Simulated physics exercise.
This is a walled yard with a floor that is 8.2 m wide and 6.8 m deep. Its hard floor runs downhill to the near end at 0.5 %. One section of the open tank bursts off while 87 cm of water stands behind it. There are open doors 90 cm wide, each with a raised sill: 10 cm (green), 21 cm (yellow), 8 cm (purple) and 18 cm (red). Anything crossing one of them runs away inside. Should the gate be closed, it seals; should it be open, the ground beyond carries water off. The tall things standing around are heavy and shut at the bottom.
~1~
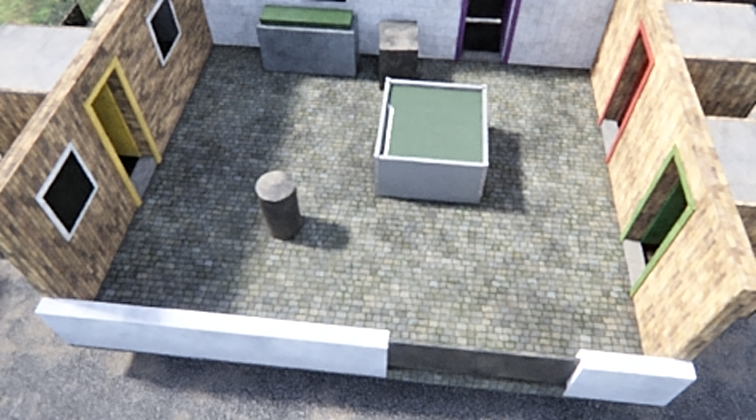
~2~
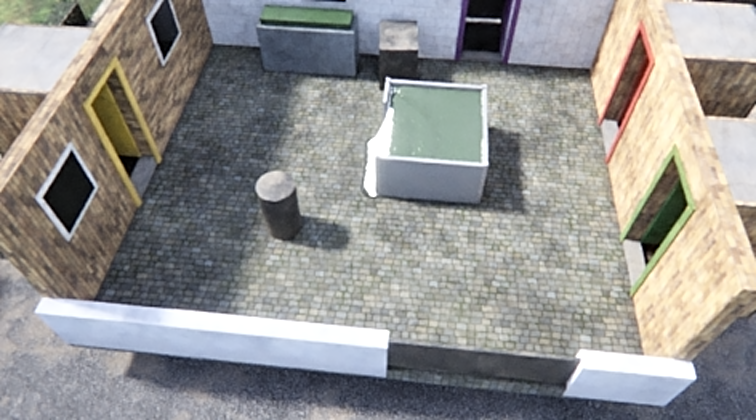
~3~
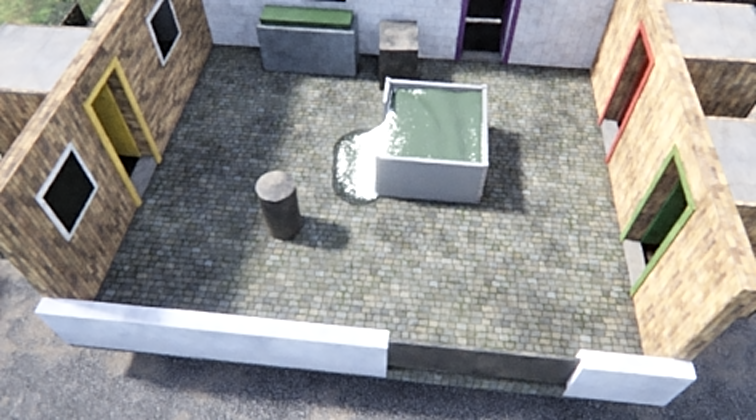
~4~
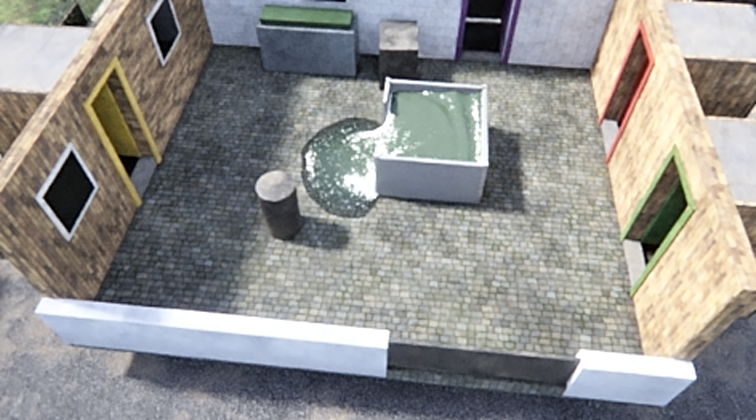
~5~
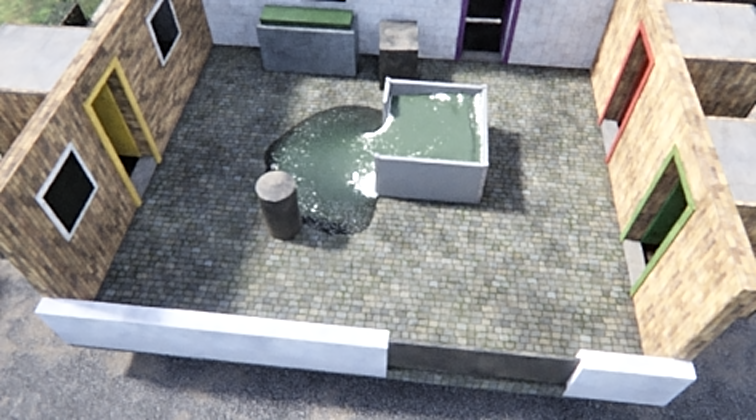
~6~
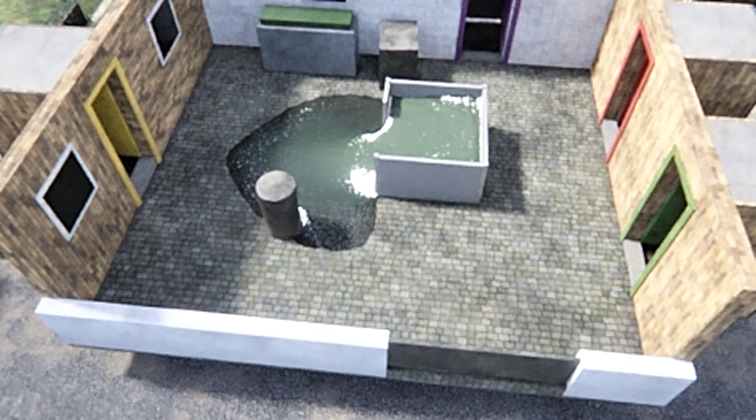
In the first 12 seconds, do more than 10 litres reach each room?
At the green door, not that much; at the yellow door, more than that; at the purple door, not that much; at the red door, not that much.
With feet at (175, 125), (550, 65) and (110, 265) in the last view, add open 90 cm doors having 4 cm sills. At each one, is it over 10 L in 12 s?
First doorway gets there, second falls short, third gets there.
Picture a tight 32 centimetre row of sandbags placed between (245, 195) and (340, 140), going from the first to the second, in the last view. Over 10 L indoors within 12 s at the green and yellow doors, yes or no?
Then the green door is short of it and the yellow door is short of it.
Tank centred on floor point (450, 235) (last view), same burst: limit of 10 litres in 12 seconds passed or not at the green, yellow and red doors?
Green: Within limit; yellow: Within limit; red: Within limit.
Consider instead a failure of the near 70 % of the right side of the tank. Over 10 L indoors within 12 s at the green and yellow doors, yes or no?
Green door surpasses it, yellow door doesn't reach it.
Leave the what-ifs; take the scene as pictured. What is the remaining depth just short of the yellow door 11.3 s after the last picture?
About 6.5 cm deep.
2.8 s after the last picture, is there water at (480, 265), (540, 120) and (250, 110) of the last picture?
Going in order, clear, then clear, then covered.
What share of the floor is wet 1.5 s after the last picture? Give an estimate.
40 %.
Then, 0.7 s after the last picture water covers 30 % of the floor and is deepest (40 cm) near (375, 173); green door not reached, yellow door 31 cm at the sill, 4 L in, purple door not reached, red door not reached.
Then, 1.5 s after the last picture water covers 40 % of the floor and is deepest (38 cm) near (145, 193); green door not reached, yellow door 36 cm at the sill, 39 L in, purple door not reached, red door not reached.
Then, 2.8 s after the last picture water covers 45 % of the floor and is deepest (30 cm) near (268, 52); green door not reached, yellow door 21 cm at the sill, 81 L in, purple door not reached, red door not reached.
Then, 6.3 s after the last picture water covers 75 % of the floor and is deepest (14 cm) near (84, 323); green door not reached, yellow door 9 cm at the sill, 83 L in, purple door 1 cm at the sill, 0 L in, red door not reached.
Then, 11.3 s after the last picture water covers 95 % of the floor and is deepest (12 cm) near (564, 372); green door 8 cm at the sill, 0 L in, yellow door 6 cm at the sill, 83 L in, purple door 2 cm at the sill, 0 L in, red door 6 cm at the sill, 0 L in.
